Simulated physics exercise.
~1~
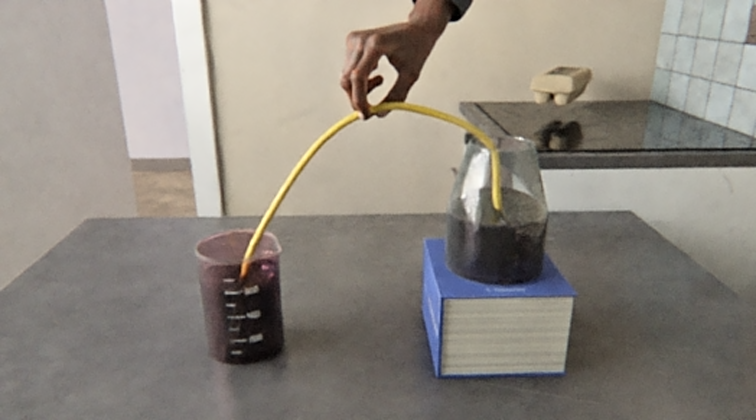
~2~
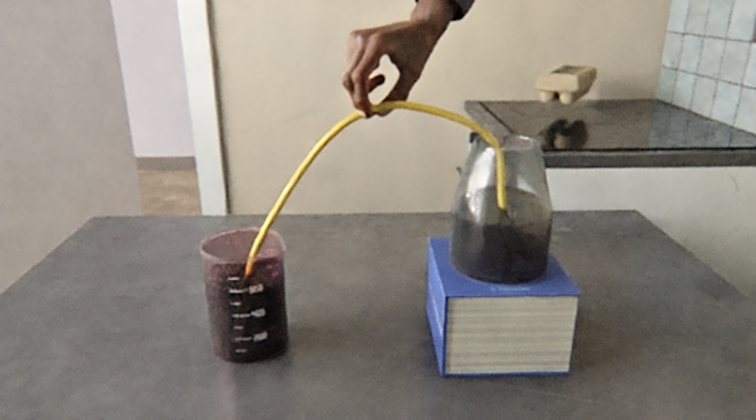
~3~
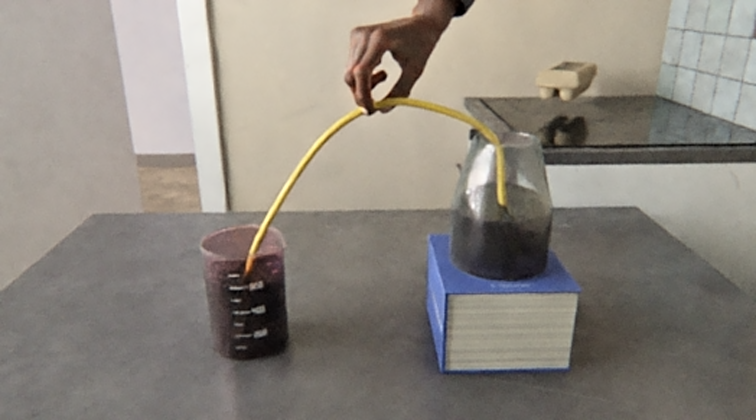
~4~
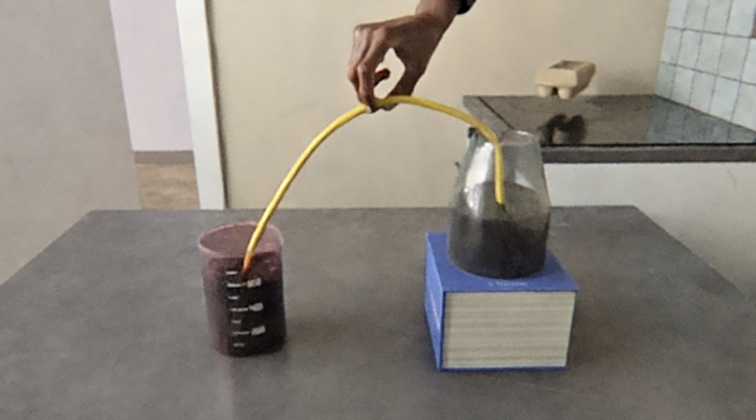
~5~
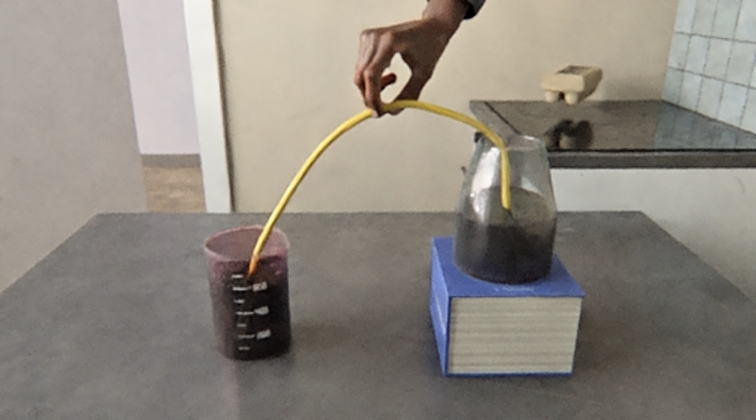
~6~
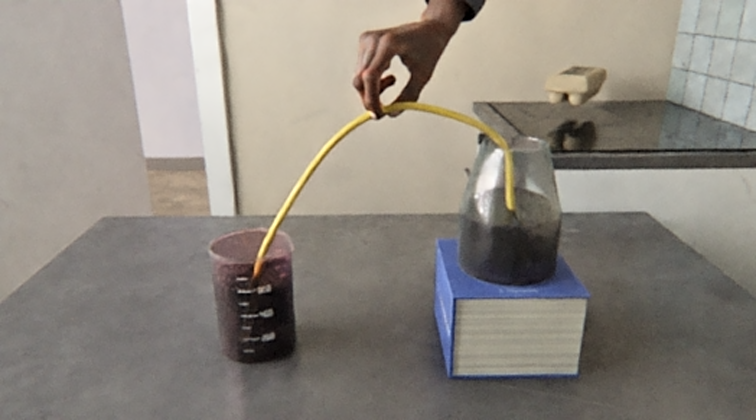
The clip shows a hand pinching a yellow tube that arches between a beaker of dark purple juice on the left and a glass vase of dark liquid on a blue book, with almost nothing moving except slight shifts in view.
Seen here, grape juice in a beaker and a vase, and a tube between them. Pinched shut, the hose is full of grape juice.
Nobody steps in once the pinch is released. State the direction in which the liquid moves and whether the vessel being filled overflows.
Answer. Flow: Towards the left; taker: Does overflow.
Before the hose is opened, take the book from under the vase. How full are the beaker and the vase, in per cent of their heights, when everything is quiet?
They settle near 60 per cent and 50 per cent of their heights, in that order.
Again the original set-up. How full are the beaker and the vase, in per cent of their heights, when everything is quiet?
The first stands near 100 percent and the second near 15 percent.
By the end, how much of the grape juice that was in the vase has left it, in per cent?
Around 60 percent.
Shortly, the beaker is nearly full; the vase is about a third full.
Then, the beaker is full to the brim; the vase is about a quarter full; the lower one has lost some.
At the finish, the beaker is full to the brim; the vase is about a quarter full; the lower one has lost some; the two surfaces are level.
